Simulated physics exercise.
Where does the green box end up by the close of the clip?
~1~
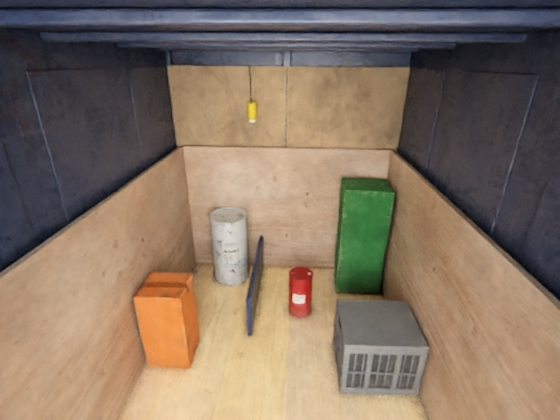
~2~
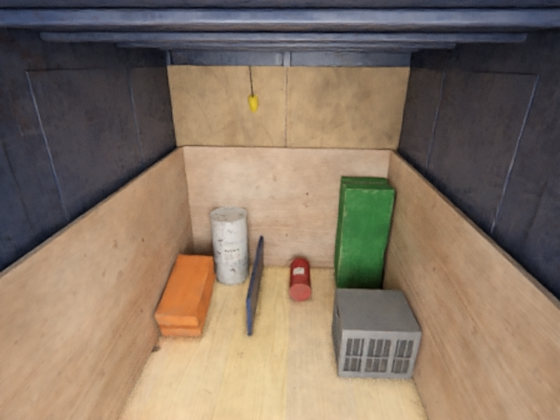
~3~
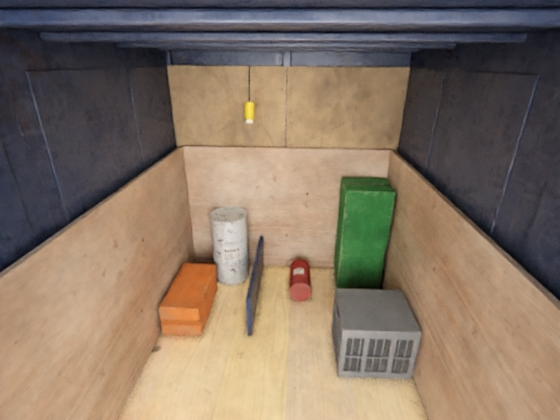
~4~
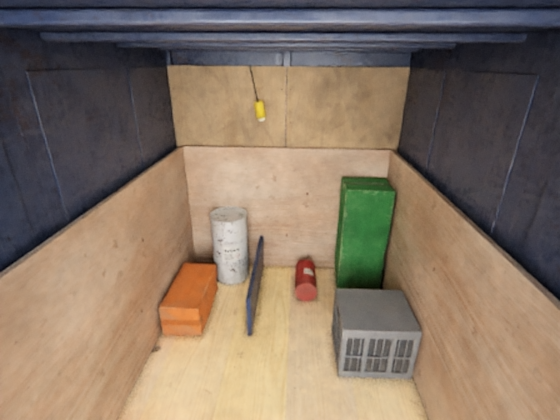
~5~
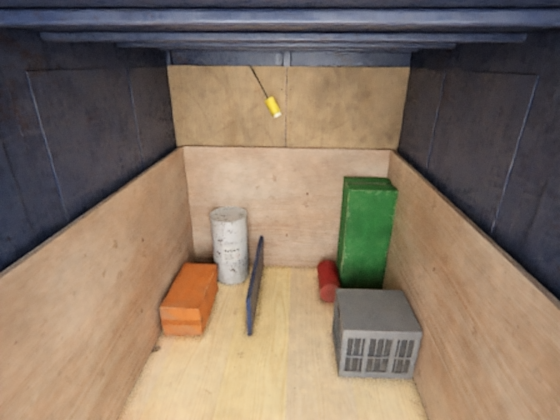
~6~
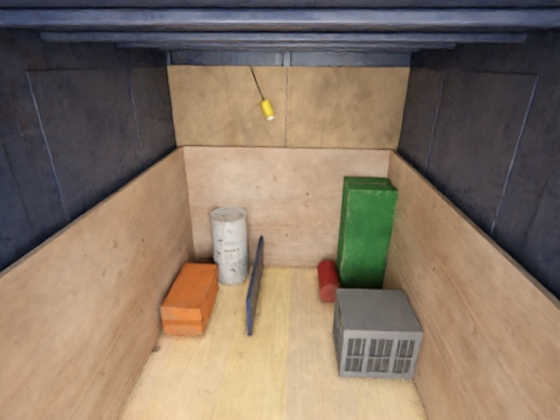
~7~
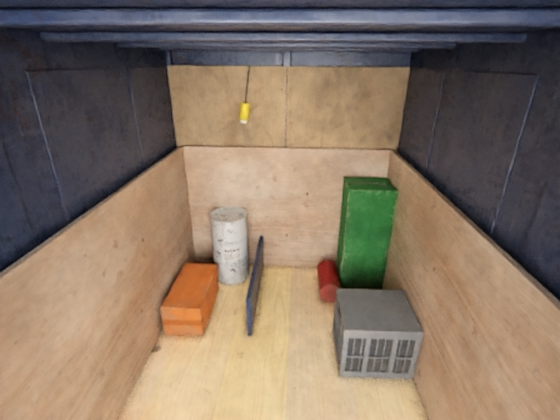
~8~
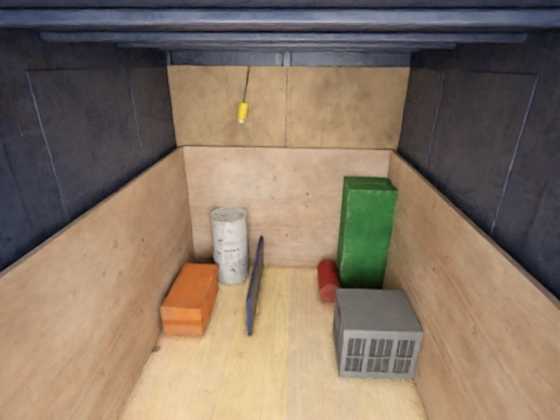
The green box is still standing in its original place, toward the back on the right side of the load bay.
Van load bay with orange box and red canister toppling, the canister then shifting right to lie beside the upright green box.
